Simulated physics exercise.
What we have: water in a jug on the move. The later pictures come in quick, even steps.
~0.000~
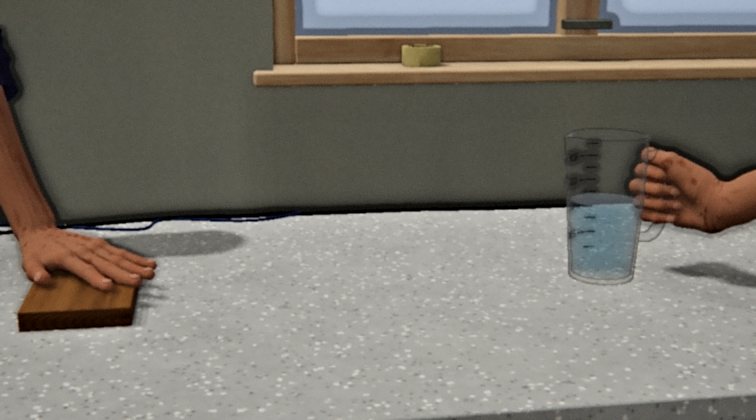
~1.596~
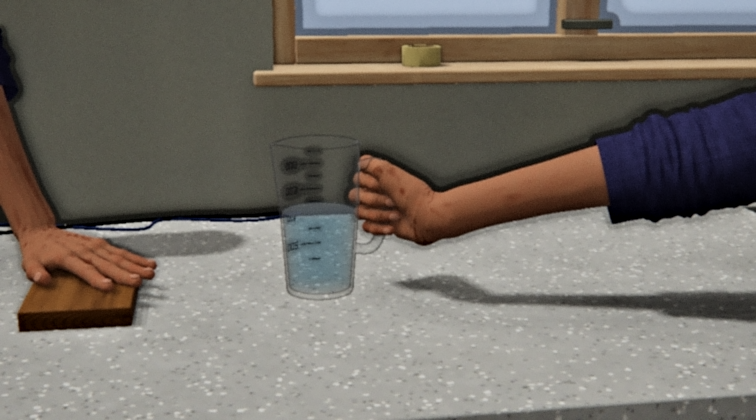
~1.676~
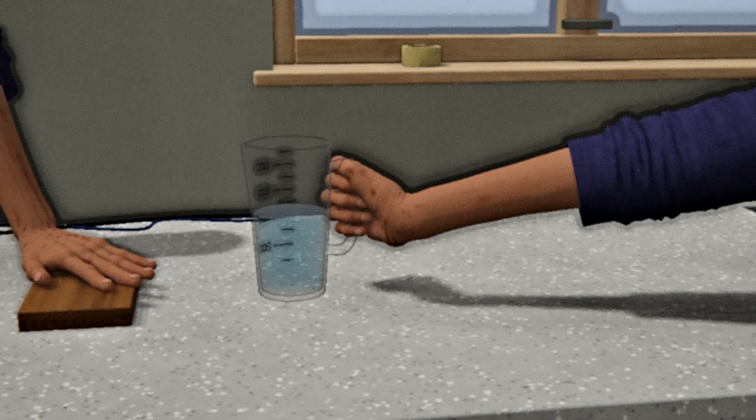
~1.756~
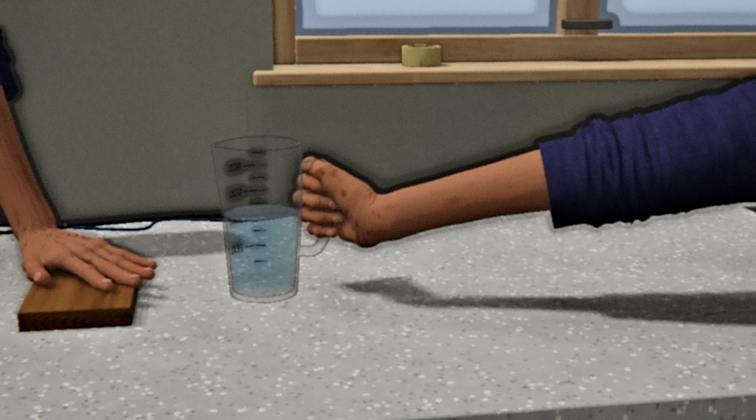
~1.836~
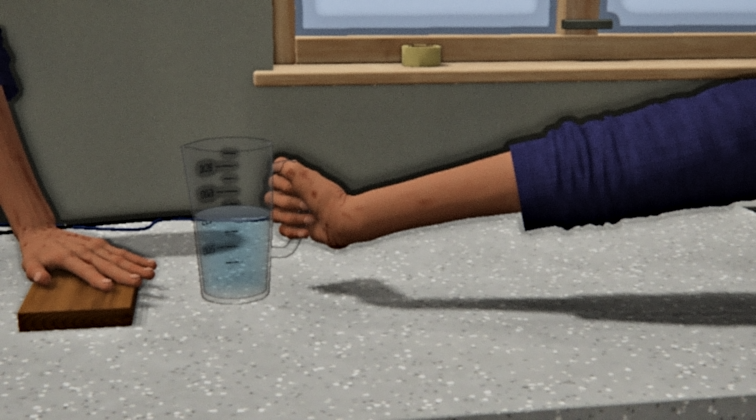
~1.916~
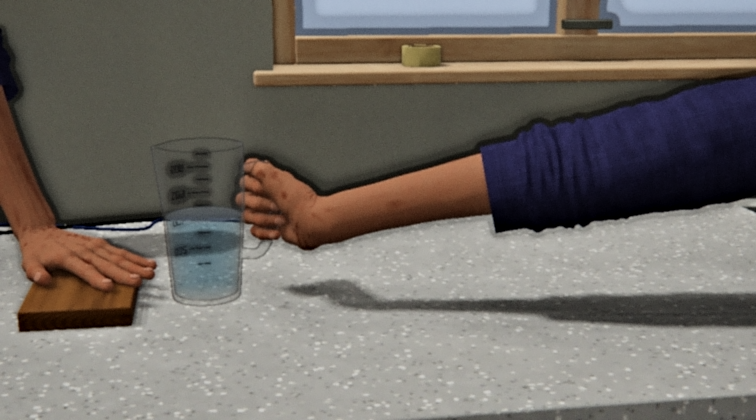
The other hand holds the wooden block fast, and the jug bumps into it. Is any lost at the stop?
As it turns out, it stays dry outside.
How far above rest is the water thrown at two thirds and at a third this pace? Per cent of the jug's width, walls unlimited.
Roughly 25 per cent, then 15 per cent.
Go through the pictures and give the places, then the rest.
At rest; jug (605, 203) about half full; wooden block (84, 292), in the first frame.
Under way; jug about half full, surface at (320, 211), in the second frame.
In the third frame, 30 px further; jug (290, 215) about half full.
In the fourth frame, 30 px further; jug about half full, surface at (262, 213).
In the fifth frame, 30 px further; jug (233, 217) about half full.
In the sixth frame, 30 px further; jug about half full, surface at (204, 215); wooden block (84, 292).
By 2.0 s, the jug meets the wooden block.
By 2.1 s, the water surges up the wall; the wave climbs under half way to the rim.
By 3.5 s, the jug stands at the wooden block; its rim is dry.
